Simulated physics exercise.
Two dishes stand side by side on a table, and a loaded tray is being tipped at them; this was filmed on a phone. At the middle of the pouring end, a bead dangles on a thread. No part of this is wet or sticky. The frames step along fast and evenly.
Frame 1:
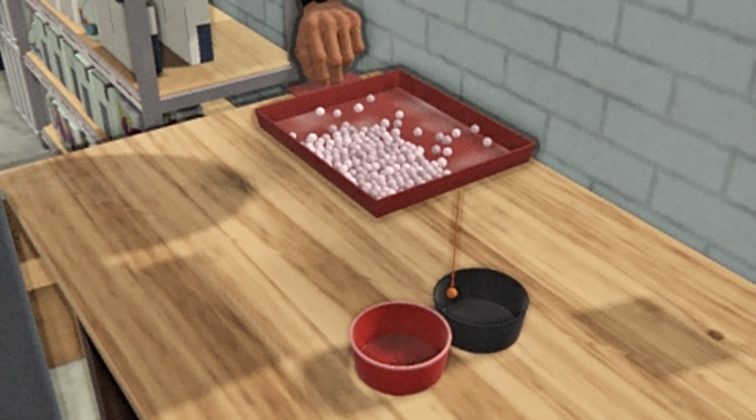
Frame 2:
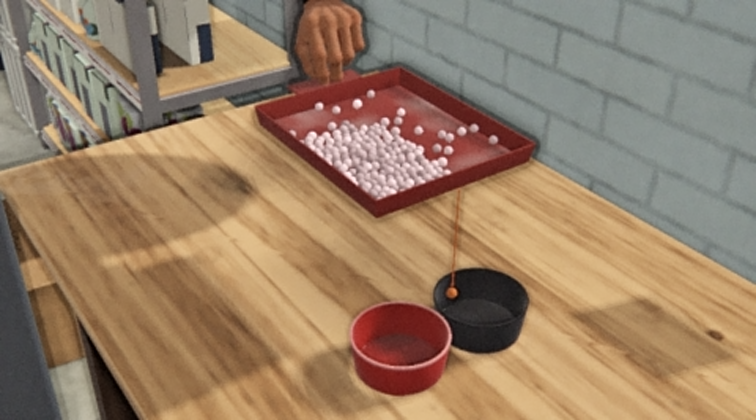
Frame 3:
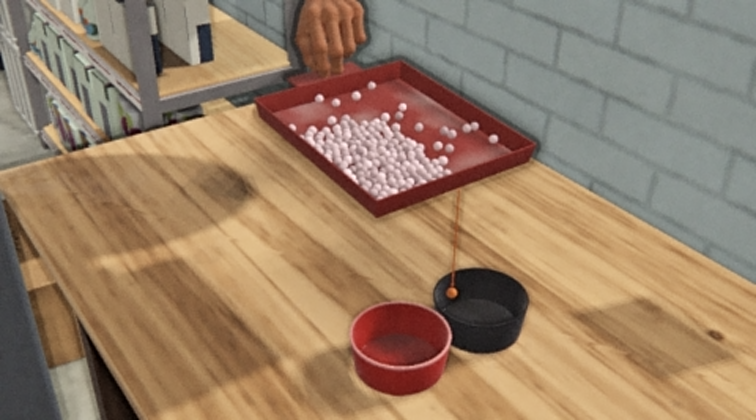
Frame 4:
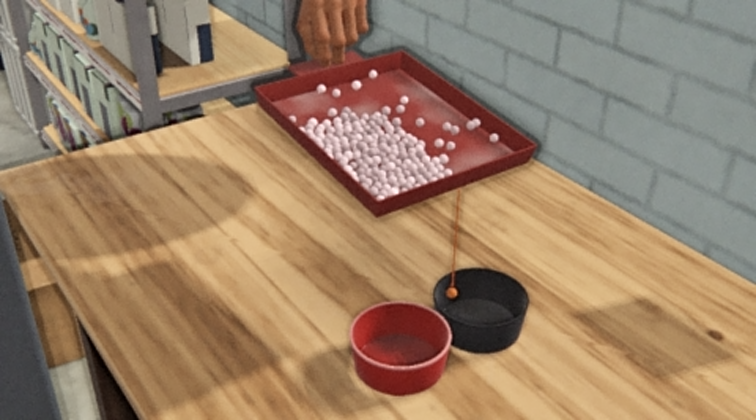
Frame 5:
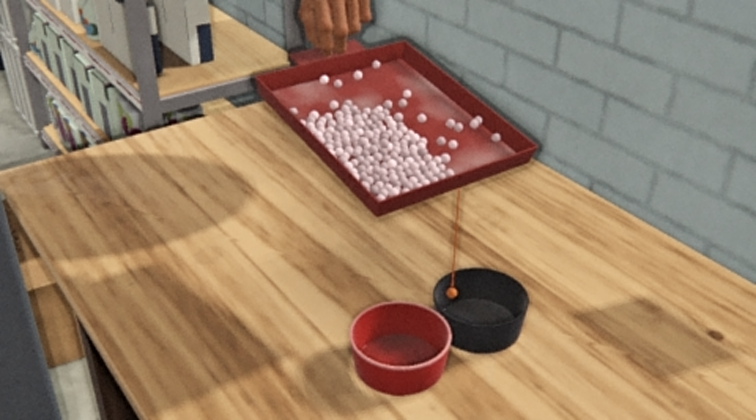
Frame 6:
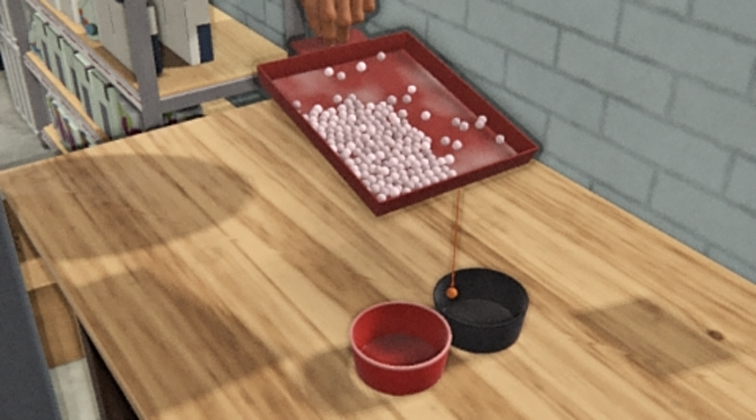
A hand gradually raising the back of a red tray of pale beads above a red dish and a black dish.
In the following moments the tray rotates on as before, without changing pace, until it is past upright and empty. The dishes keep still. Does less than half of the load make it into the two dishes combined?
Yes: Most likely the lost part will be the majority.
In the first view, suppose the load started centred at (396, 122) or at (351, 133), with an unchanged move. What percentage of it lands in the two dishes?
The first start gives 20 percent and the second 20 percent.
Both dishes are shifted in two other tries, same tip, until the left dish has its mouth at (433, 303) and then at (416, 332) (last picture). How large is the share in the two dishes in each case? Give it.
In order, 0 % and 40 %.
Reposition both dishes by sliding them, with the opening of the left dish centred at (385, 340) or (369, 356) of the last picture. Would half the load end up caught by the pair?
Catch, run one: Below the halfway mark; run two: Below the halfway mark.
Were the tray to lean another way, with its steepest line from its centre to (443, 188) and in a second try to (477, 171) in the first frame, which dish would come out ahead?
Well, at the first place the left-side one, and at the second the right-side one.
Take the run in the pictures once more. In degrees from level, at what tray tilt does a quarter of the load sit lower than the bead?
It sits at roughly 95°.
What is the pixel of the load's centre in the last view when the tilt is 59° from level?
The middle of the load sits near (436, 155).
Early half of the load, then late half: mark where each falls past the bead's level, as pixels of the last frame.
Early-half point (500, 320); late-half point (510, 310).
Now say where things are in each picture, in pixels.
Corners of the pouring end at (377, 198) and (530, 143), level; middle of the load at (375, 160), sugar pearls; left dish at (430, 375); right dish at (511, 334); bead on its thread at (452, 293), in the first picture.
Corners of the pouring end at (377, 198) and (530, 143), level; middle of the load at (375, 159), in the second picture.
Corners of the pouring end at (378, 198) and (531, 144), tipped barely, level across its low end; middle of the load at (375, 156), a small part on the move, in the third picture.
Corners of the pouring end at (379, 198) and (532, 144), tipped a little, level across its low end; middle of the load at (376, 152), a small part on the move, in the fourth picture.
Corners of the pouring end at (380, 199) and (533, 145), tipped a little, level across its low end; middle of the load at (377, 148), a small part on the move, in the fifth picture.
Corners of the pouring end at (381, 199) and (534, 146), tipped a little, level across its low end; middle of the load at (379, 145), about a quarter on the move; left dish at (430, 375); right dish at (511, 334), in the sixth picture.
Soon, tray tipped steeply; all on the tray.
A while on, tray tipped right over; about a quarter on the tray; a small part in the right dish; about a third outside both; about a third in the air.
Towards the end, tray tipped past a quarter turn; a stray few in the left dish; about a quarter in the right dish; most outside both.
Finally, tray tipped past a quarter turn; a stray few in the left dish; about a quarter in the right dish; most outside both.
